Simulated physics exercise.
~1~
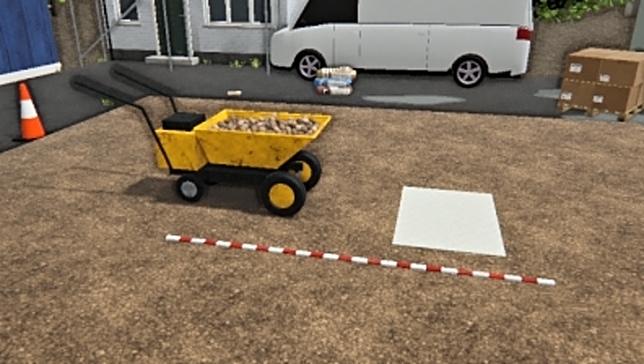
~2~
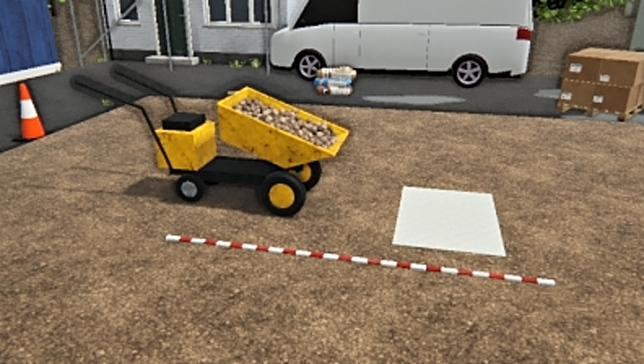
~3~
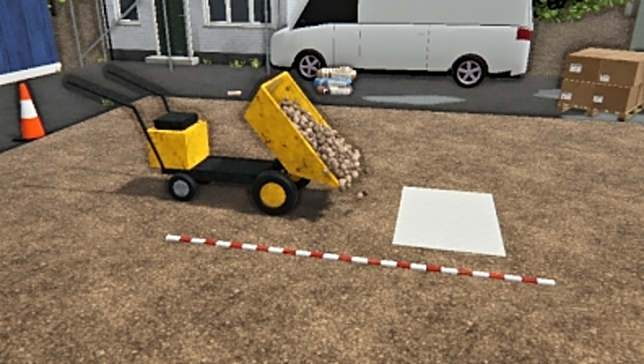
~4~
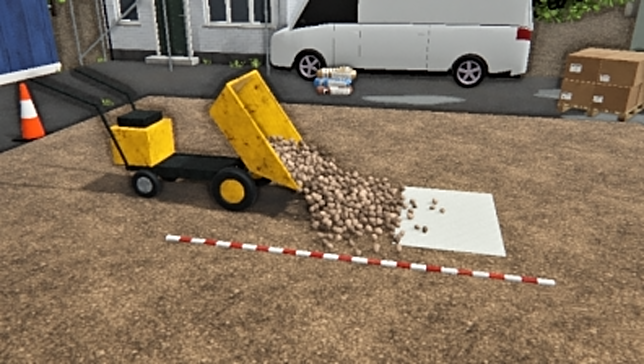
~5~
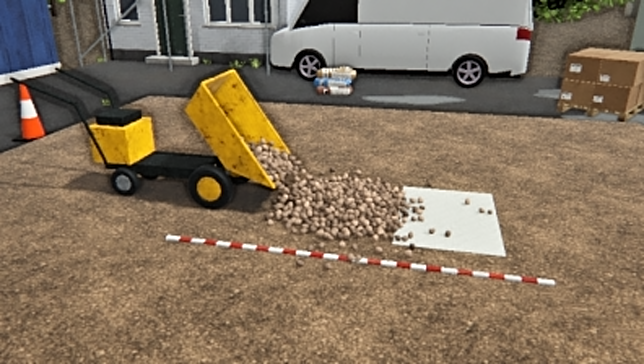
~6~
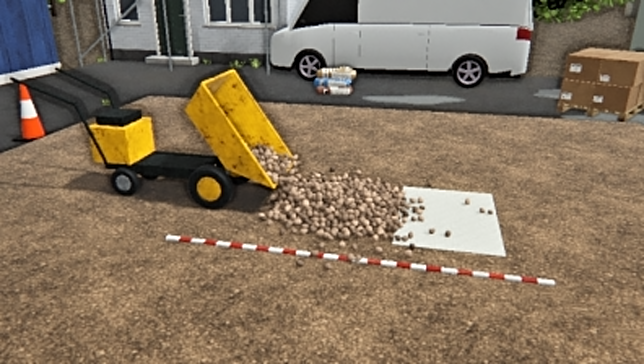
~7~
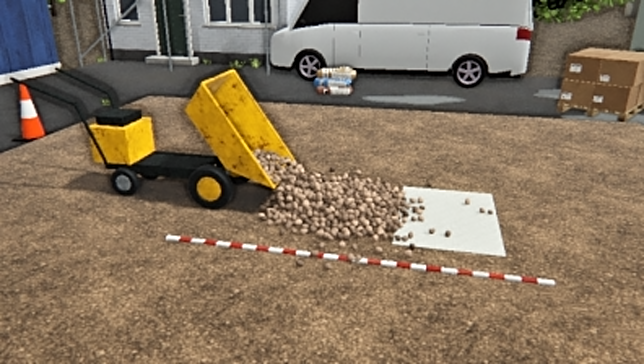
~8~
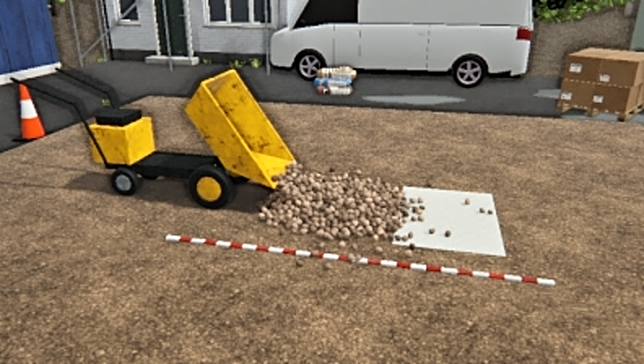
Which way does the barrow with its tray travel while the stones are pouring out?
It moves to the left, backing away from the heap and the white sheet.
